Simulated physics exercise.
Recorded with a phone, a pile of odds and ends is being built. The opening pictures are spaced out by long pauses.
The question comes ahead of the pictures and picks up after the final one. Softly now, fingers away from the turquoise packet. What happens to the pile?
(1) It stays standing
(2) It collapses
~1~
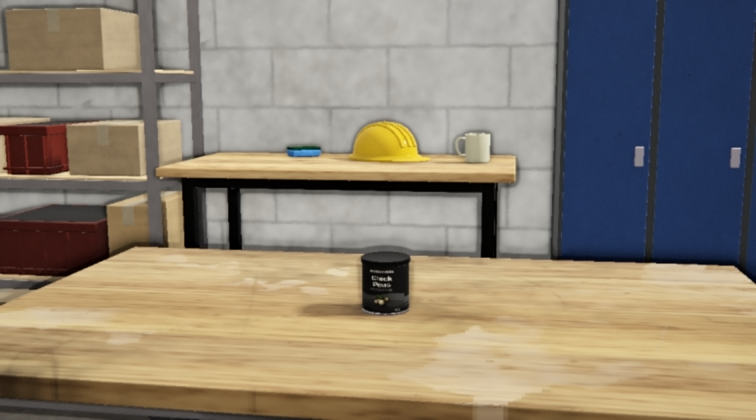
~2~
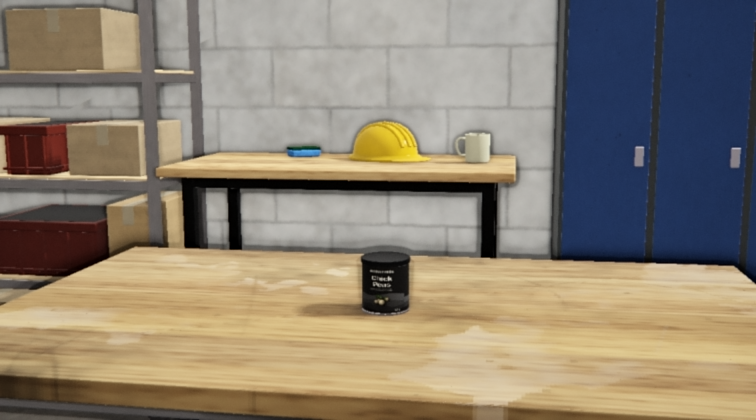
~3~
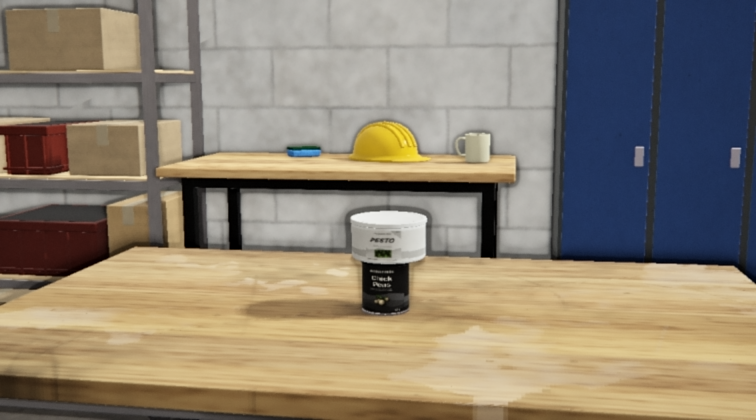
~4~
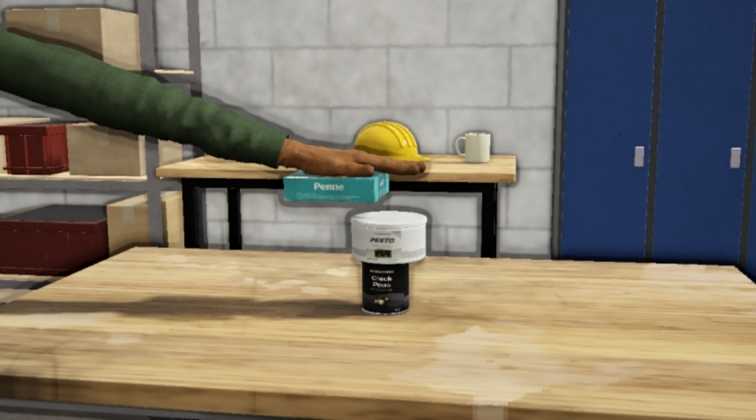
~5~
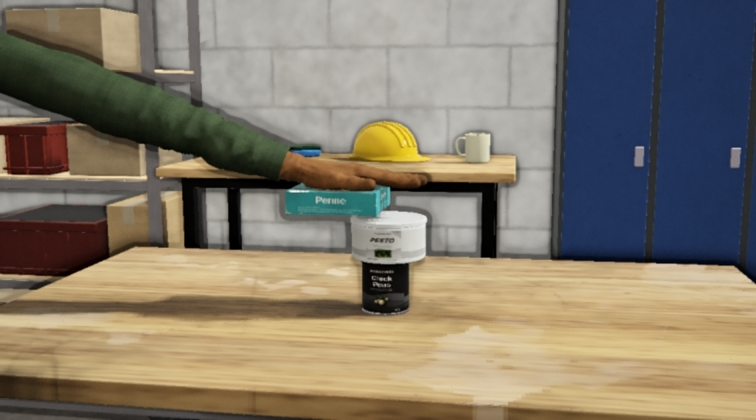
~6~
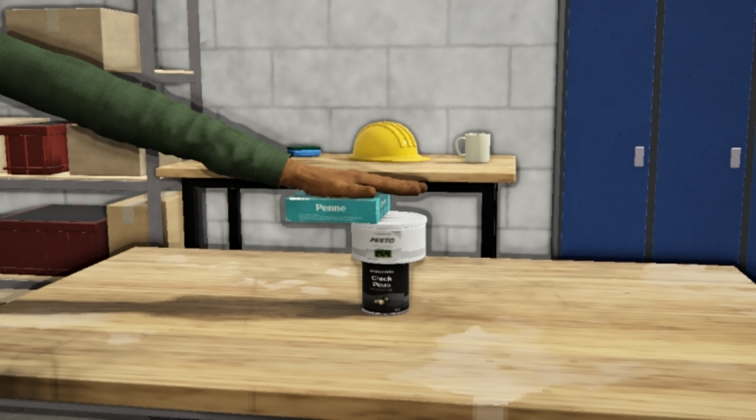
The answer is 2.
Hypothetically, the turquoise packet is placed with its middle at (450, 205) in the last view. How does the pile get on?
Observed: Pile falls.
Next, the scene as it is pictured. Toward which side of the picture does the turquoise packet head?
As we see it, to our left.
Then, 0.30 s later than the last frame, turquoise packet now fallen.
Then, 0.40 s later than the last frame, things are still on the move.
Then, 0.60 s later than the last frame, as before.
When it is over, fallen, turquoise packet; the other 2 as before. End places, in pixels of the last picture, turquoise packet near (278, 293). The pile gives way.
